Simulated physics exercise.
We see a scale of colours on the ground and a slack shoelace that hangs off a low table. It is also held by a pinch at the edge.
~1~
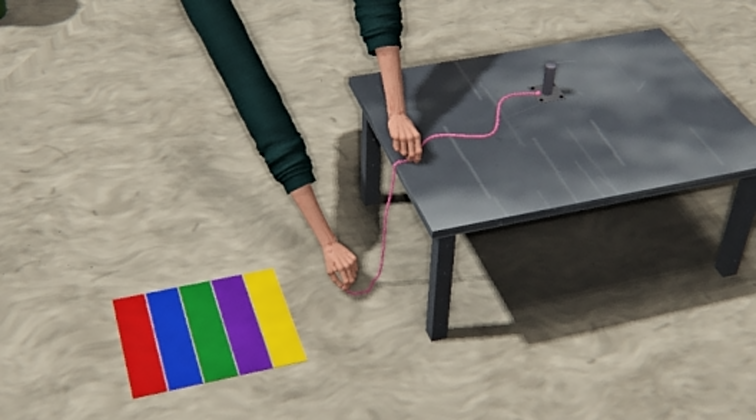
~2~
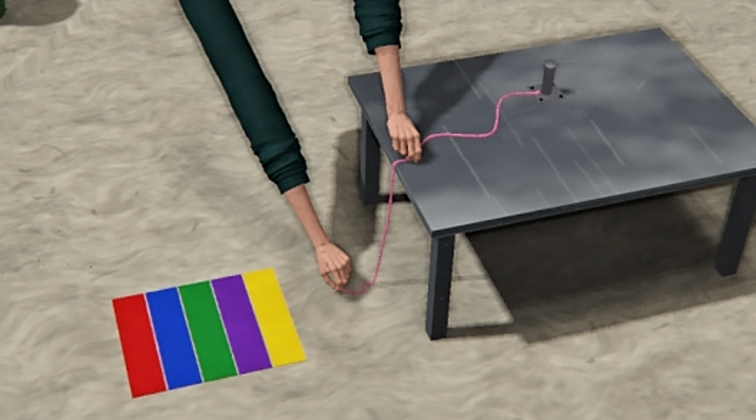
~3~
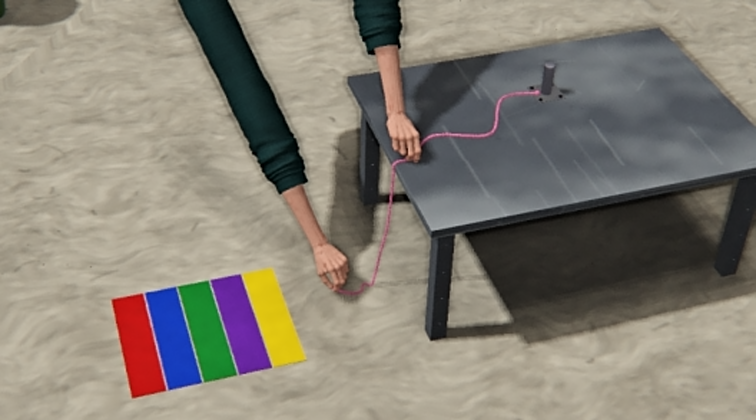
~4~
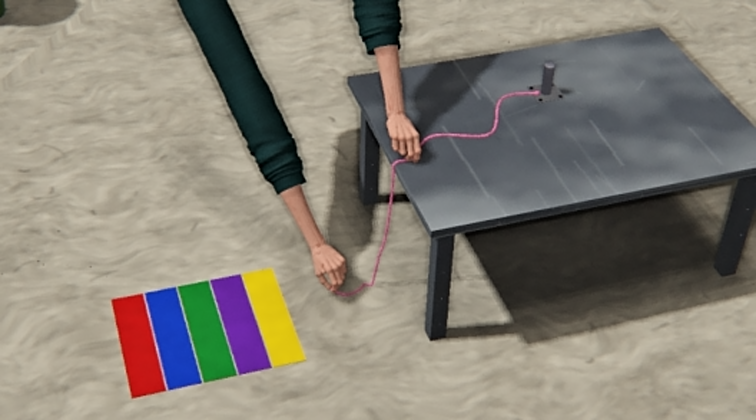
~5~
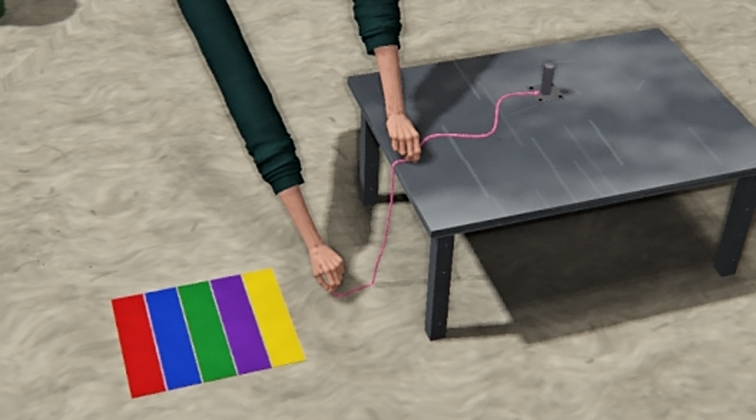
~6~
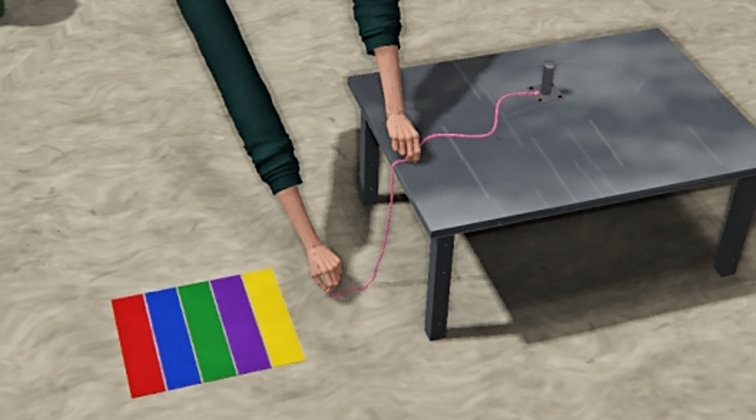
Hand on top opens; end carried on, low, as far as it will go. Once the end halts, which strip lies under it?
The green strip lies under it.
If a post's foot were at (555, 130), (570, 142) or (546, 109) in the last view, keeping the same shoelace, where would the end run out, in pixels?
Somewhere near (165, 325), (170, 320) and (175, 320), in that order.
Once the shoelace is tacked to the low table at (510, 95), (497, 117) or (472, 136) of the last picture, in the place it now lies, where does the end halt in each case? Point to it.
Respectively (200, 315), (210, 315) and (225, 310).
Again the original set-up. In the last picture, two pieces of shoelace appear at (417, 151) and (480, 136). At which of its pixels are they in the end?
They go to (382, 157) and to (446, 128).
Soon after, end near (254, 305); over purple.
After that, end near (216, 313); over green.
At the stop, end near (195, 317); over green. The end stops over the green strip.
